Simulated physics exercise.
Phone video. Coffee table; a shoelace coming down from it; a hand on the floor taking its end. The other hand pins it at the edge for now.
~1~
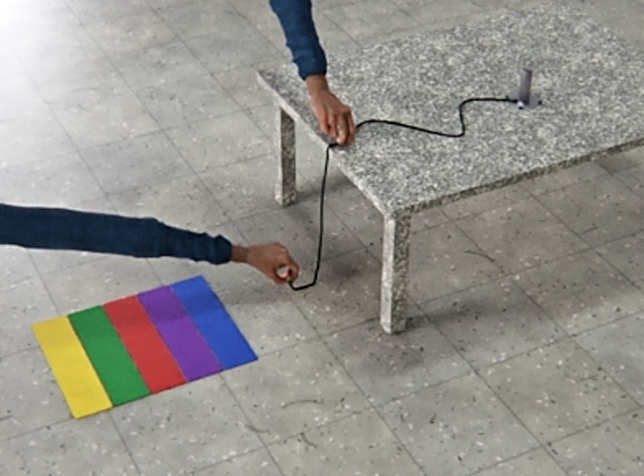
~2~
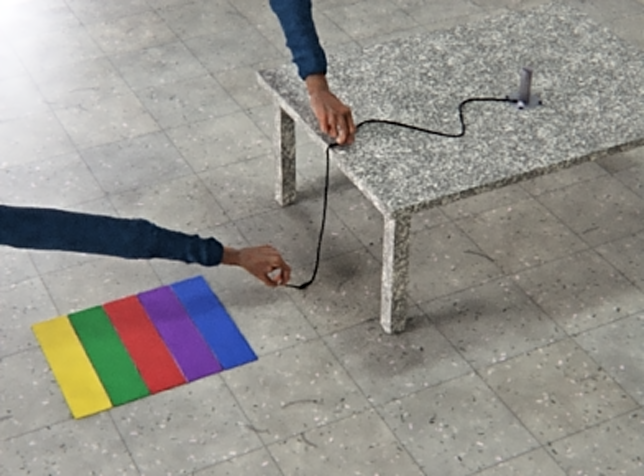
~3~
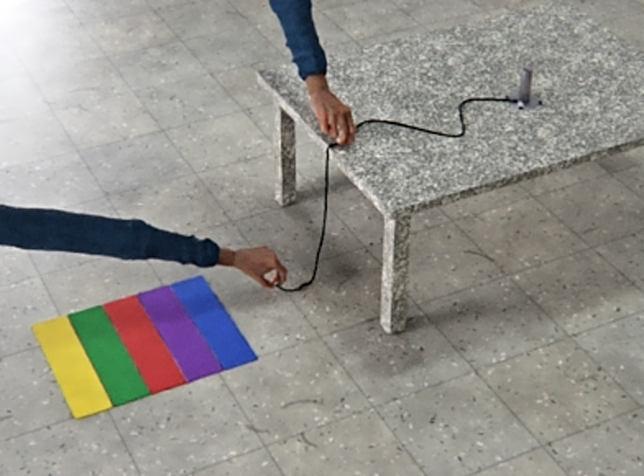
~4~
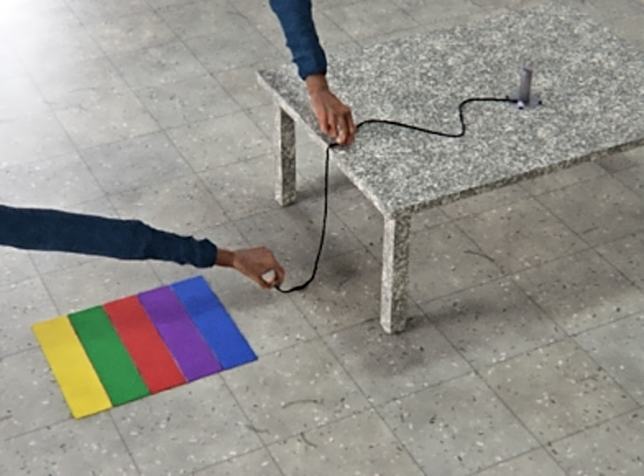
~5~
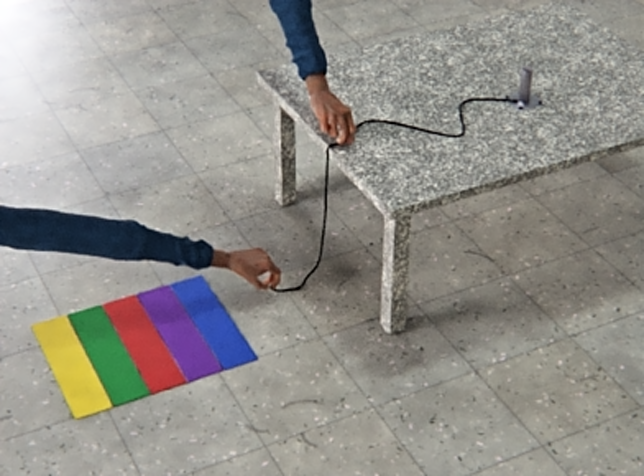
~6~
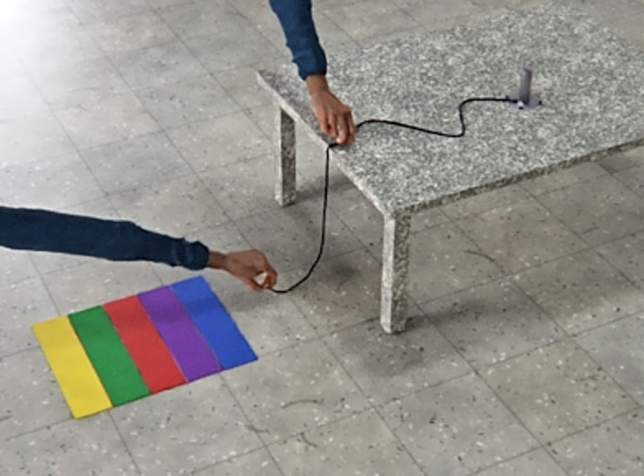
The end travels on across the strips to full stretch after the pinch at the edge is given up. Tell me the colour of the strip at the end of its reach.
It is green.
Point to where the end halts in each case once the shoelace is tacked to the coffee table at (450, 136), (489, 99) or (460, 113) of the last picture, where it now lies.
Per try (px, approx.): (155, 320), (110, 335), (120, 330).
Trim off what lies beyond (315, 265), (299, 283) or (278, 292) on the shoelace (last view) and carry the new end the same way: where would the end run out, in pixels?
I'd put it around (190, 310) for the first cut, (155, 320) for the second and (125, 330) for the third.
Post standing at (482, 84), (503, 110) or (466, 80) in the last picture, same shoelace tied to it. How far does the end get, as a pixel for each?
Per try, approx.: (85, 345); (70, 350); (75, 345).
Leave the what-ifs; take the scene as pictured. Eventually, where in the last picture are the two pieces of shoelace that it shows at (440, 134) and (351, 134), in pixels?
Final positions are (392, 134) and (300, 179), in that order.
A little later, end near (164, 319); over purple.
Next, end near (126, 331); over red.
When it is tight, end near (104, 337); over green. It gets as far as the green strip.
